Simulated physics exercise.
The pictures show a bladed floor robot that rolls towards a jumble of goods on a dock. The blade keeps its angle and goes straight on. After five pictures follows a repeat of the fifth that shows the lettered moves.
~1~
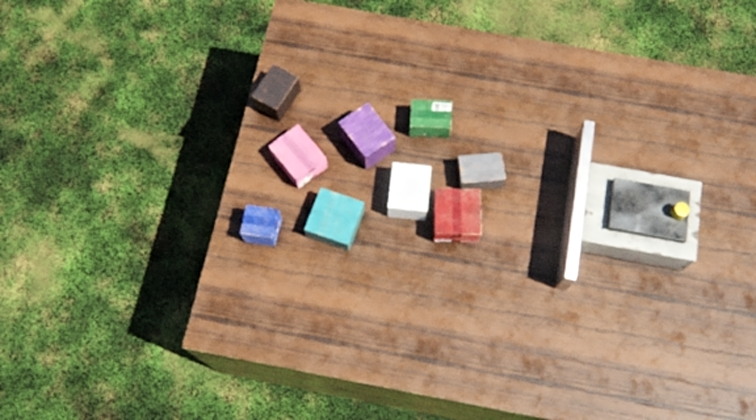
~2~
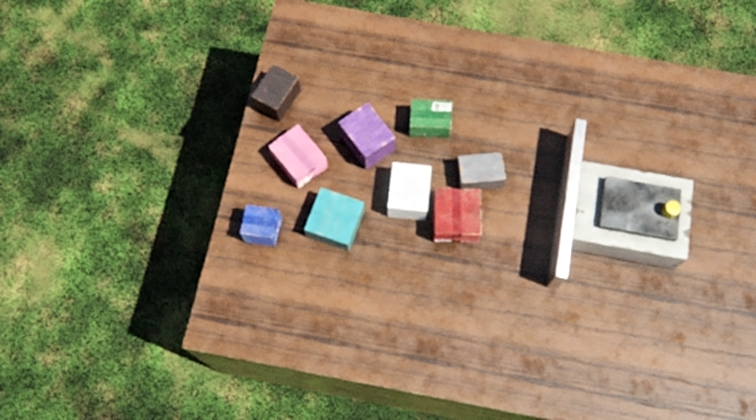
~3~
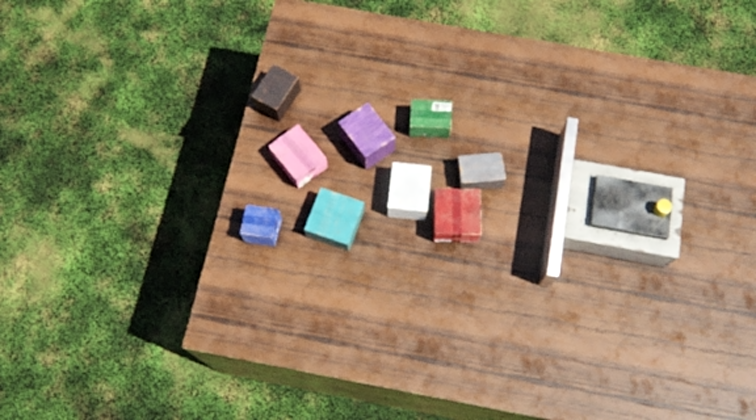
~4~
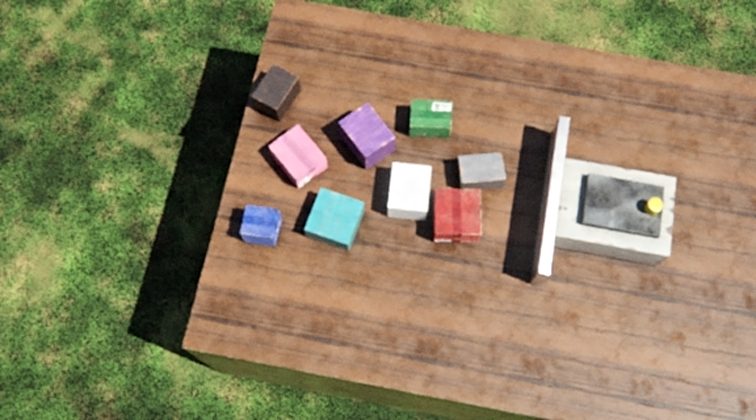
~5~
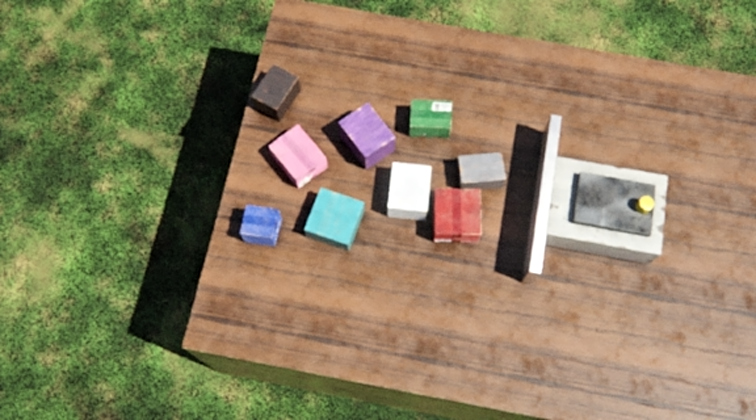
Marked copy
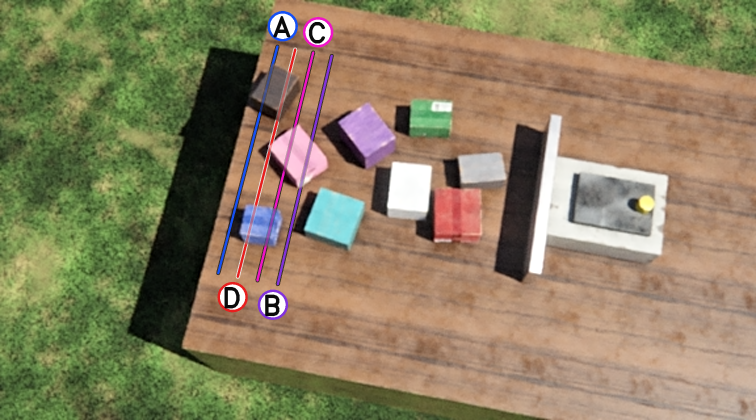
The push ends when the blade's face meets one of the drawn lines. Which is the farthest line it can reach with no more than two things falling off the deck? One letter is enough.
No third one falls up to B.
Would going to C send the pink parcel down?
Yes.
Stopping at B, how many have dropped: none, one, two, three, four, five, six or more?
By then, two.
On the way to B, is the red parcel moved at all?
Yes.
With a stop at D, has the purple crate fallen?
By then, yes.
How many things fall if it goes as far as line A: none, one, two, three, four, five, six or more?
Six or more.
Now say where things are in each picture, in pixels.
In the first frame, white crate (409, 192); grey crate (481, 172); pink parcel (298, 157).
In the second frame, robot (635, 207); green parcel (430, 119).
In the third frame, robot (626, 206); purple crate (367, 137).
In the fourth frame, robot (617, 204); turquoise crate (335, 219).
In the fifth frame, robot (609, 202); white crate (409, 192); grey crate (481, 172); pink parcel (298, 157).
On the marked copy, A at (249, 154); B at (306, 165); C at (287, 161); D at (268, 158).
Following B. Soon after the start, robot (520, 187); white crate (385, 187); grey crate (433, 161).
Later, robot (434, 171); pink parcel (261, 151); blue box (248, 234).
In the end, robot (368, 160); black crate over the edge; pink parcel over the edge; two fallen.
As for the rest, A drops eight; C drops four; D drops four.
